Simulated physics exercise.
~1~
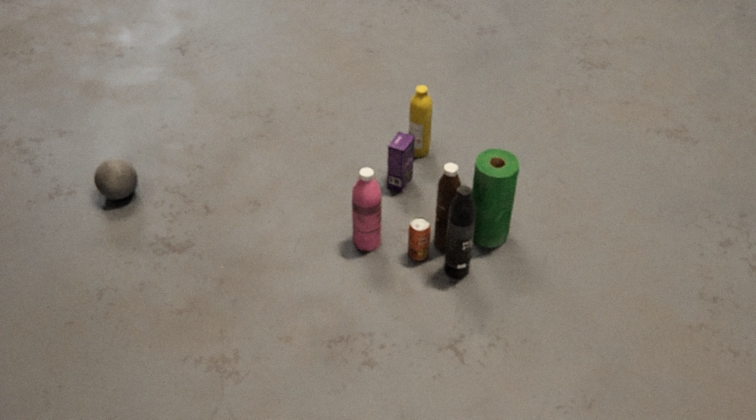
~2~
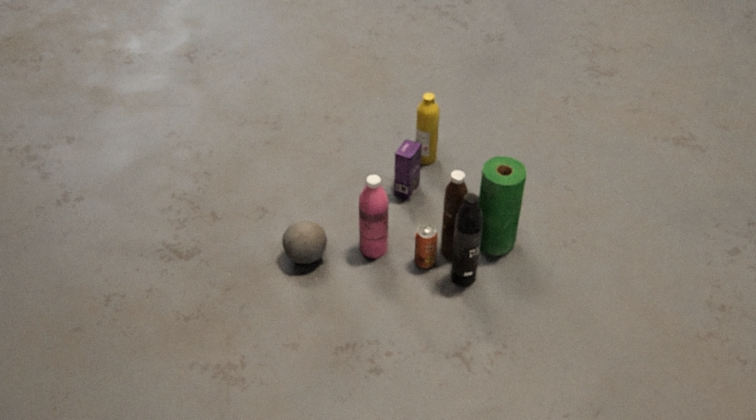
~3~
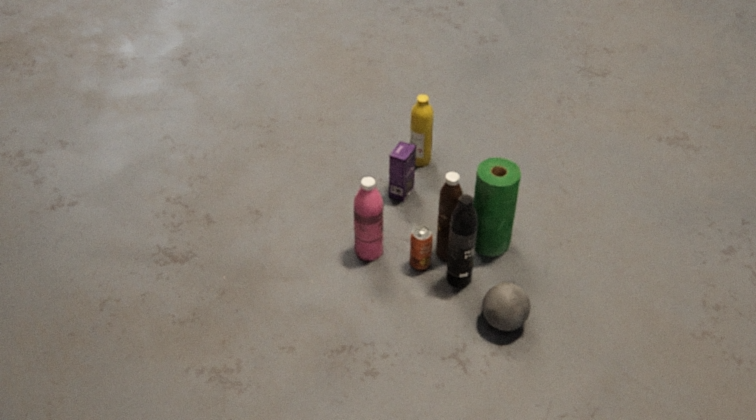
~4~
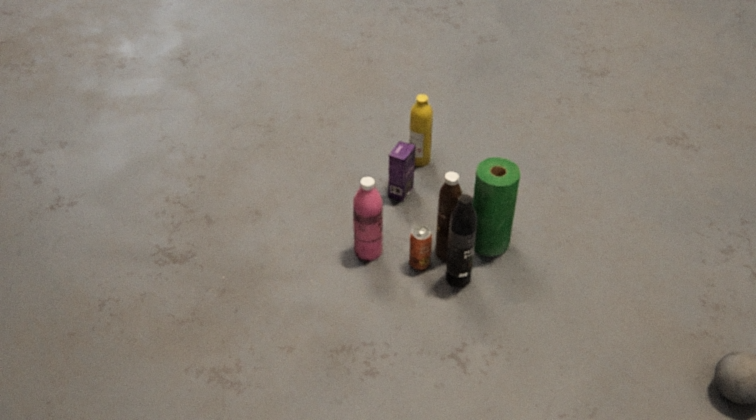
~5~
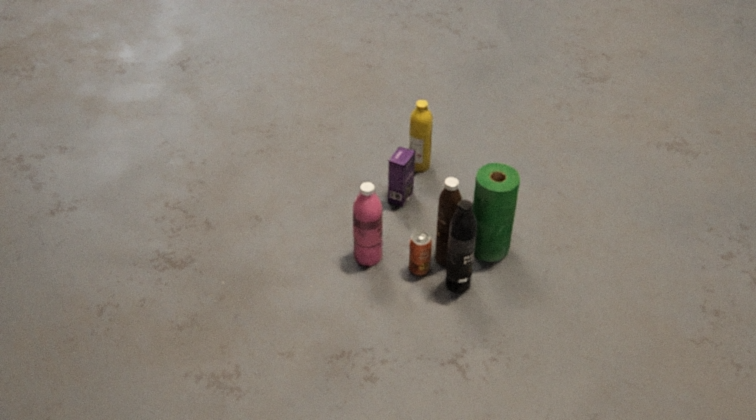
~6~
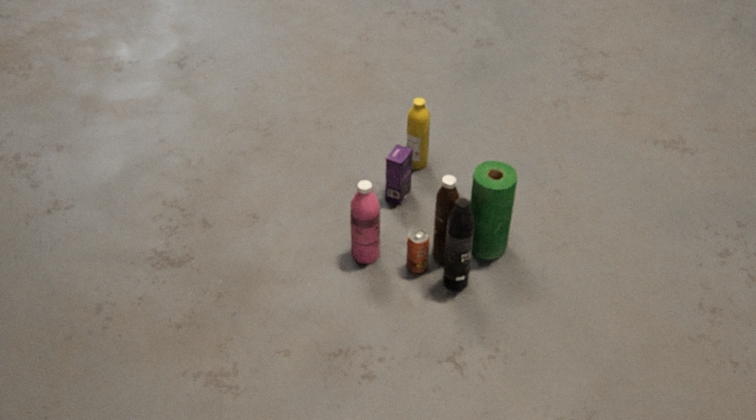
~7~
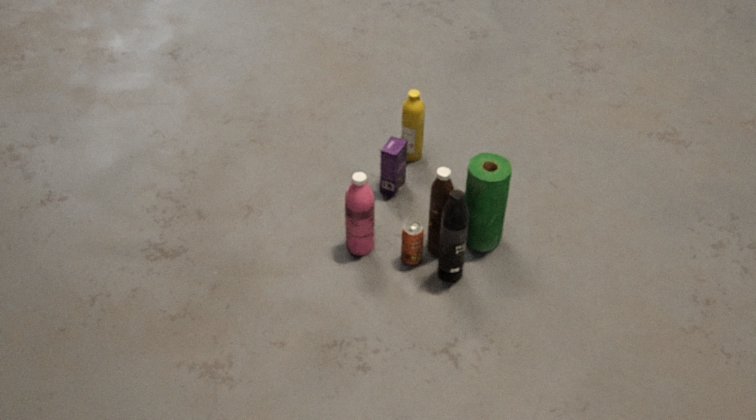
A grey ball starts at the left of a bare, stained concrete floor, well apart from a loose cluster of upright household items. The cluster holds a pink bottle, a small orange can, a purple carton, a brown bottle, a black bottle, a yellow bottle and a tall green roll. The ball rolls right and toward the near side, coming close to the pink bottle. It carries on past the front of the group, then leaves toward the lower right corner and goes out of view. Nothing is knocked over, and all seven items remain standing in their places.
